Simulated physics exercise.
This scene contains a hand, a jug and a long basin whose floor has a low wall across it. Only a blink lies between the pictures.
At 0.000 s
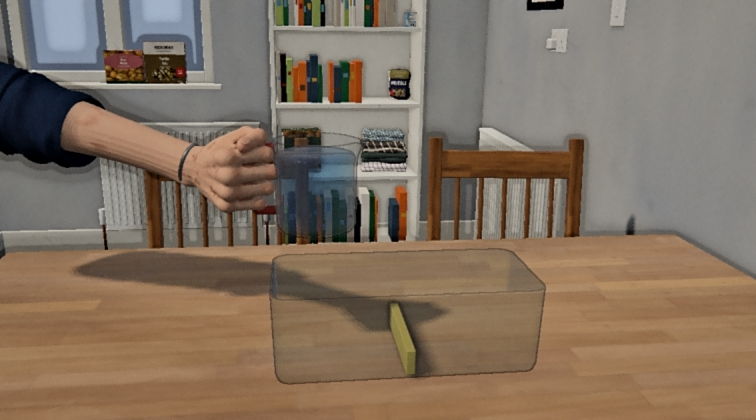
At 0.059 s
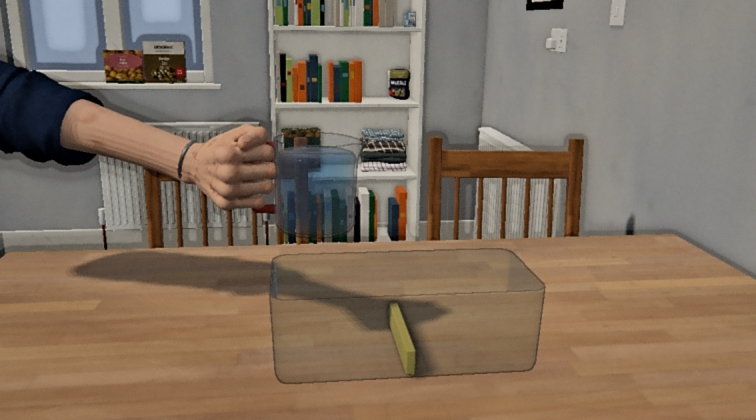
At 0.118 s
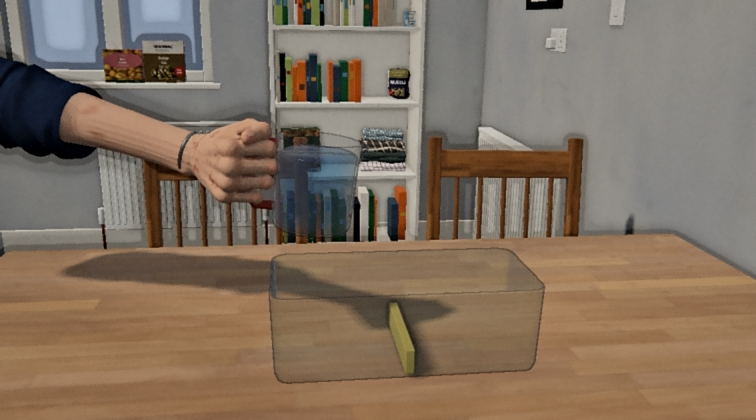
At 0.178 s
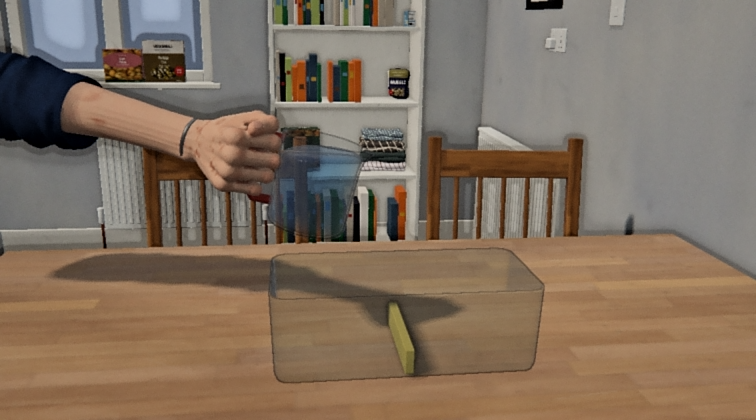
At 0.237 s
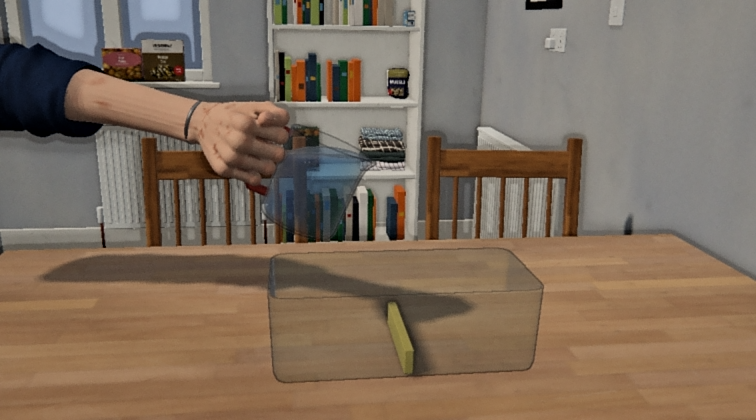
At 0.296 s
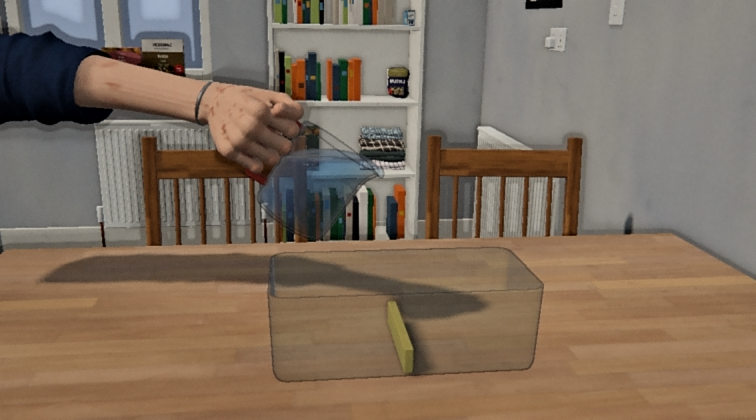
A hand tilts a clear jug of bluish water rightward above a long, transparent basin.
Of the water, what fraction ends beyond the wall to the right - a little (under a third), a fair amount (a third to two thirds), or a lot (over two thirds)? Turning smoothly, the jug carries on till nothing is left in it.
A fair amount, a third to two thirds.
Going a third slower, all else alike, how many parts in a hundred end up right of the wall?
It comes to near 70 per cent.
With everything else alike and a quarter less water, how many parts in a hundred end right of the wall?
Around 50 percent, more or less.
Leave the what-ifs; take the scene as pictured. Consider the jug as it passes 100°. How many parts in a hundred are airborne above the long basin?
Estimated: 25 per cent or thereabouts.
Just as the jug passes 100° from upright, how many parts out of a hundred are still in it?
Near 50 in a hundred still remains.
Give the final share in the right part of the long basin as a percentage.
Roughly 60 percent of it.
By 0.60 s the tilt is 100° and 50 per cent is still to pour, 1 is left of the wall and 25 right of it.
By 0.83 s the tilt is 120° and 6 per cent is still to pour, 29 is left of the wall and 59 right of it.
By 1.06 s the tilt is 120° and 0 per cent is still to pour, 39 is left of the wall and 59 right of it.
By 1.32 s the tilt is 120° and 0 per cent is still to pour, 39 is left of the wall and 60 right of it.
At rest 39 per cent lies left of the wall, 60 right of it and 1 outside.
